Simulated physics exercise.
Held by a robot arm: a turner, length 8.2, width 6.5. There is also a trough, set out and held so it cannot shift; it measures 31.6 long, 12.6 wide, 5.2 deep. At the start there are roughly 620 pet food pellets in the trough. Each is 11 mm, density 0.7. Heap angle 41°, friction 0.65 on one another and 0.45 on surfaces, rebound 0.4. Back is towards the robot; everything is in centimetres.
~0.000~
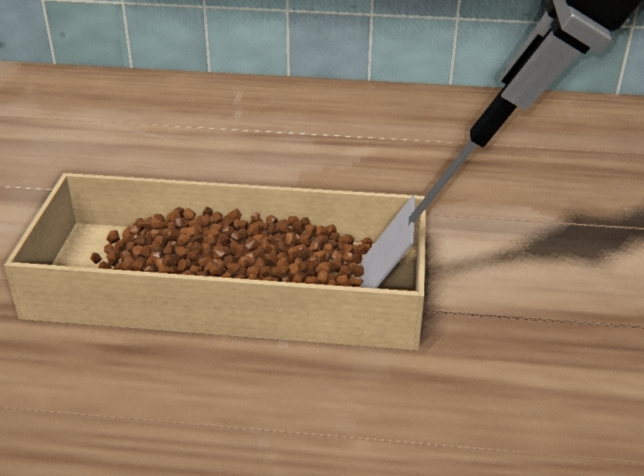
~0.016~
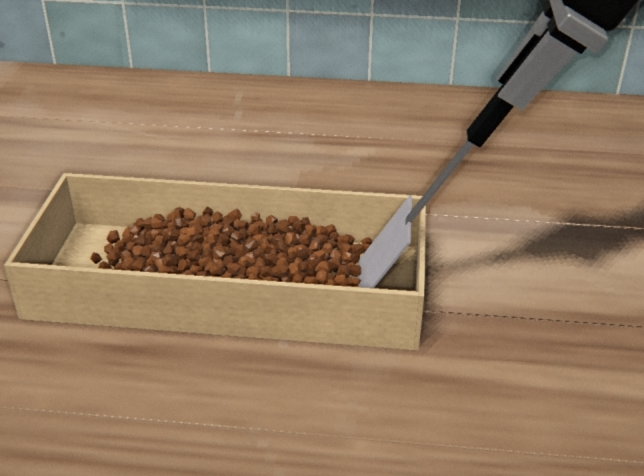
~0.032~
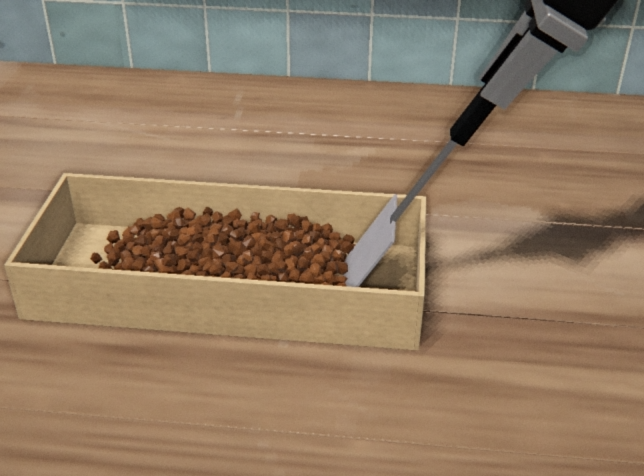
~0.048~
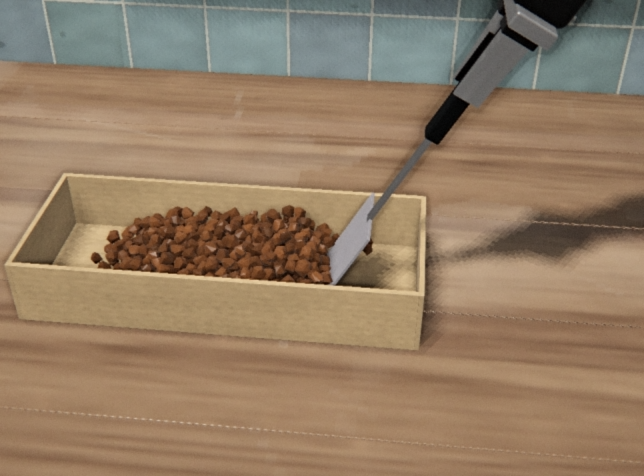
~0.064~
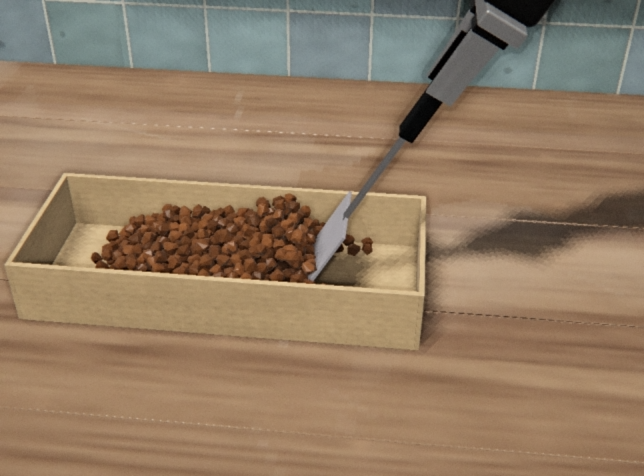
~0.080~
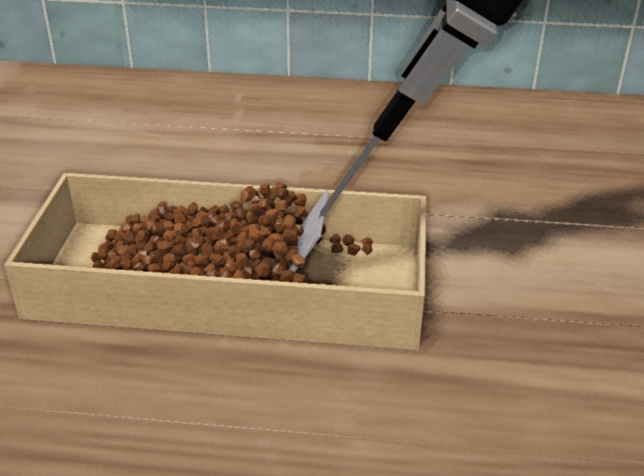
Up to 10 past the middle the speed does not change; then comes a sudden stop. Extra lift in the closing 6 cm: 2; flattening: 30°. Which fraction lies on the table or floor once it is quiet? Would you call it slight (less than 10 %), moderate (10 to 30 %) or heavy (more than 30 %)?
I would call it moderate.
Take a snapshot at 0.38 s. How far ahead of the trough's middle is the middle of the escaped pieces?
Around 22 centimetres ahead.
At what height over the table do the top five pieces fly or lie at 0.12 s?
Roughly 10 cm above the table.
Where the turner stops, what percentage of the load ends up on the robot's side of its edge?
Some 40 per cent of the load.
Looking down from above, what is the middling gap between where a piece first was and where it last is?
Somewhere about 8 centimetres, I'd say.
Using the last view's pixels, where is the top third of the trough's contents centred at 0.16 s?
It is centred close to (170, 228).
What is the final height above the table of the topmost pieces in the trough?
It reaches roughly 7.0 cm.
After 0.12 s, sloping 61°, highest piece 10 above the table; 619 in the trough, 2 on the blade or in flight.
After 0.16 s, sloping 54°, highest piece 12 above the table; 614 in the trough, 7 on the blade or in flight.
After 0.38 s, sloping 31°, highest piece 12 above the table; 534 in the trough, 76 on the table or floor, 11 on the blade or in flight.
After 1.43 s, sloping 31°, highest piece 7 above the table; 532 in the trough, 88 on the table or floor, 1 on the blade or in flight.
In the end, 532 in the trough, 88 on the table or floor, 1 on the blade or in flight. That is 14 % on the table or floor.
